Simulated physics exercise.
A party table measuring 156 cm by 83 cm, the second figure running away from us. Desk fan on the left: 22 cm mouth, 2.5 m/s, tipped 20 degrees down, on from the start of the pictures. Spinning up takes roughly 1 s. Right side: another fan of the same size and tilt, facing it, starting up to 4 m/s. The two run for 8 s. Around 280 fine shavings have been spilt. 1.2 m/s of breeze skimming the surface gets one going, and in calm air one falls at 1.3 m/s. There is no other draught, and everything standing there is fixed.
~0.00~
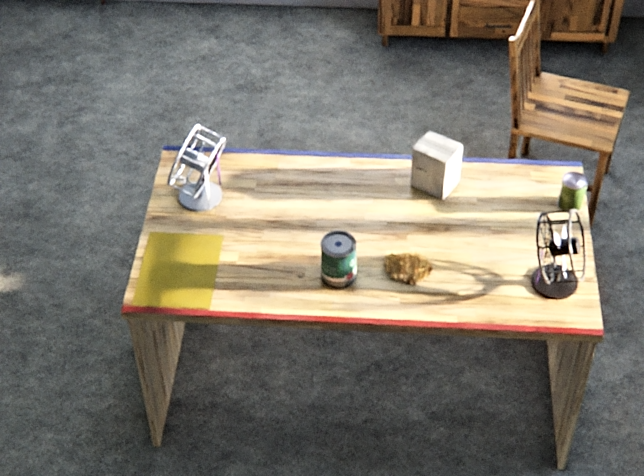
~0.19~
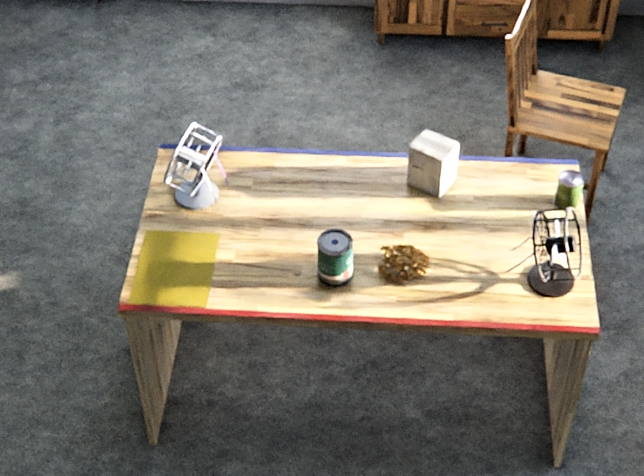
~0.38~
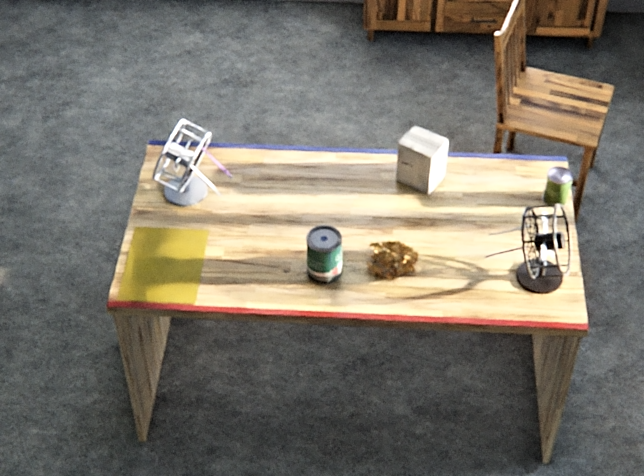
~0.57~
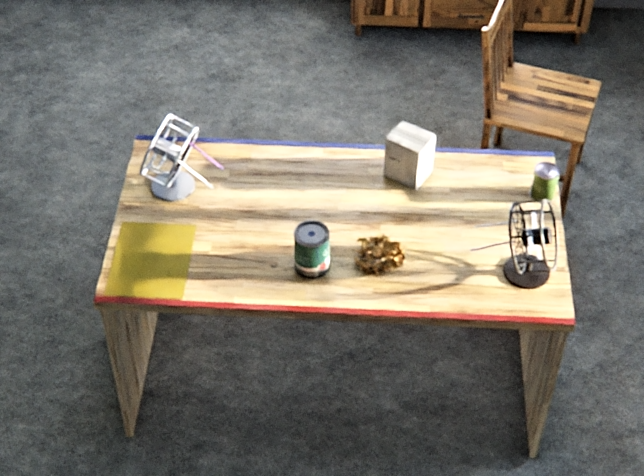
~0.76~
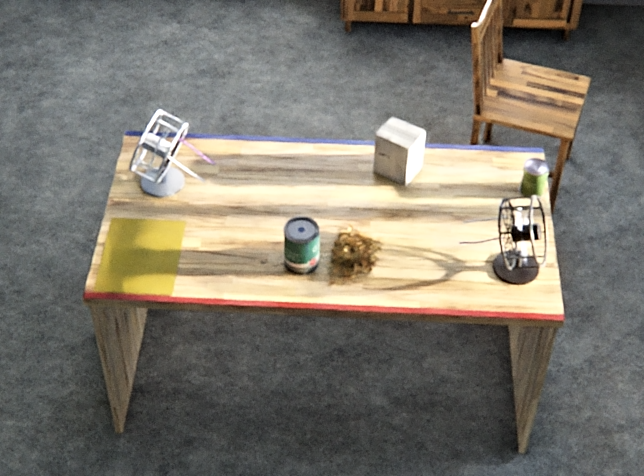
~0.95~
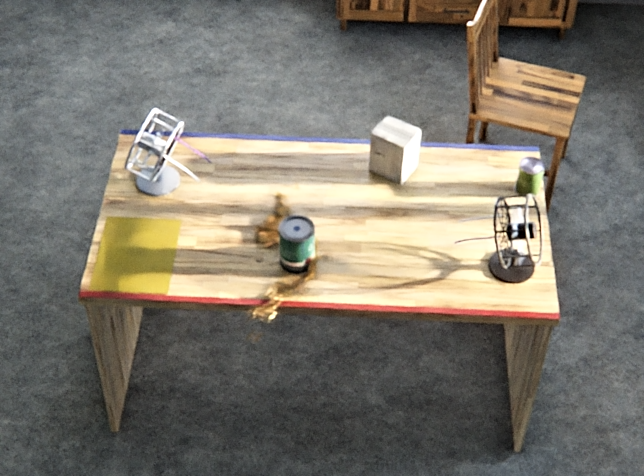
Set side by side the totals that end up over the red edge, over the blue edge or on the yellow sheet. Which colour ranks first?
It is red.
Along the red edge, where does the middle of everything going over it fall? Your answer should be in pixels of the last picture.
Midpoint of crossings, approx. (225, 304).
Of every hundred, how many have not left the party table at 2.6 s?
I'd say close to 5 % are still there.
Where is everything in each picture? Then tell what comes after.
In the first picture, the middle of the fine shavings is near (406, 267), none has stirred yet, the mouth of the desk fan is at (196, 161) and that of the second one at (562, 247).
In the second picture, the middle of the fine shavings is near (403, 259), about 5 % have left their places, the blue edge is centred on (367, 152), the yellow sheet is centred on (176, 268) and the red edge is centred on (356, 322).
In the third picture, the middle of the fine shavings is near (392, 255), about 5 % have left their places, the top of a tin is at (324, 238) and the top of a box is at (423, 141).
In the fourth picture, the middle of the fine shavings is near (380, 252) and about 5 % have left their places.
In the fifth picture, the middle of the fine shavings is near (351, 252), the farthest in sight from the desk fan is at (369, 270) and about 75 % have left their places.
In the sixth picture, the middle of the fine shavings is near (286, 240), the farthest in sight from the desk fan is at (265, 320) and all have left their places.
After 1.6 s, 4 % are over the blue edge, 1 % on the yellow sheet and 84 % over the red edge; 77 % are gone or lie where they will stay.
After 2.6 s, 5 % are over the blue edge, 0 % on the yellow sheet and 85 % over the red edge; 95 % are gone or lie where they will stay.
After 4.4 s, 5 % are over the blue edge, 0 % on the yellow sheet and 85 % over the red edge; 98 % are gone or lie where they will stay.
After 8.0 s, at the end, 5 % are over the blue edge, 0 % on the yellow sheet and 85 % over the red edge.
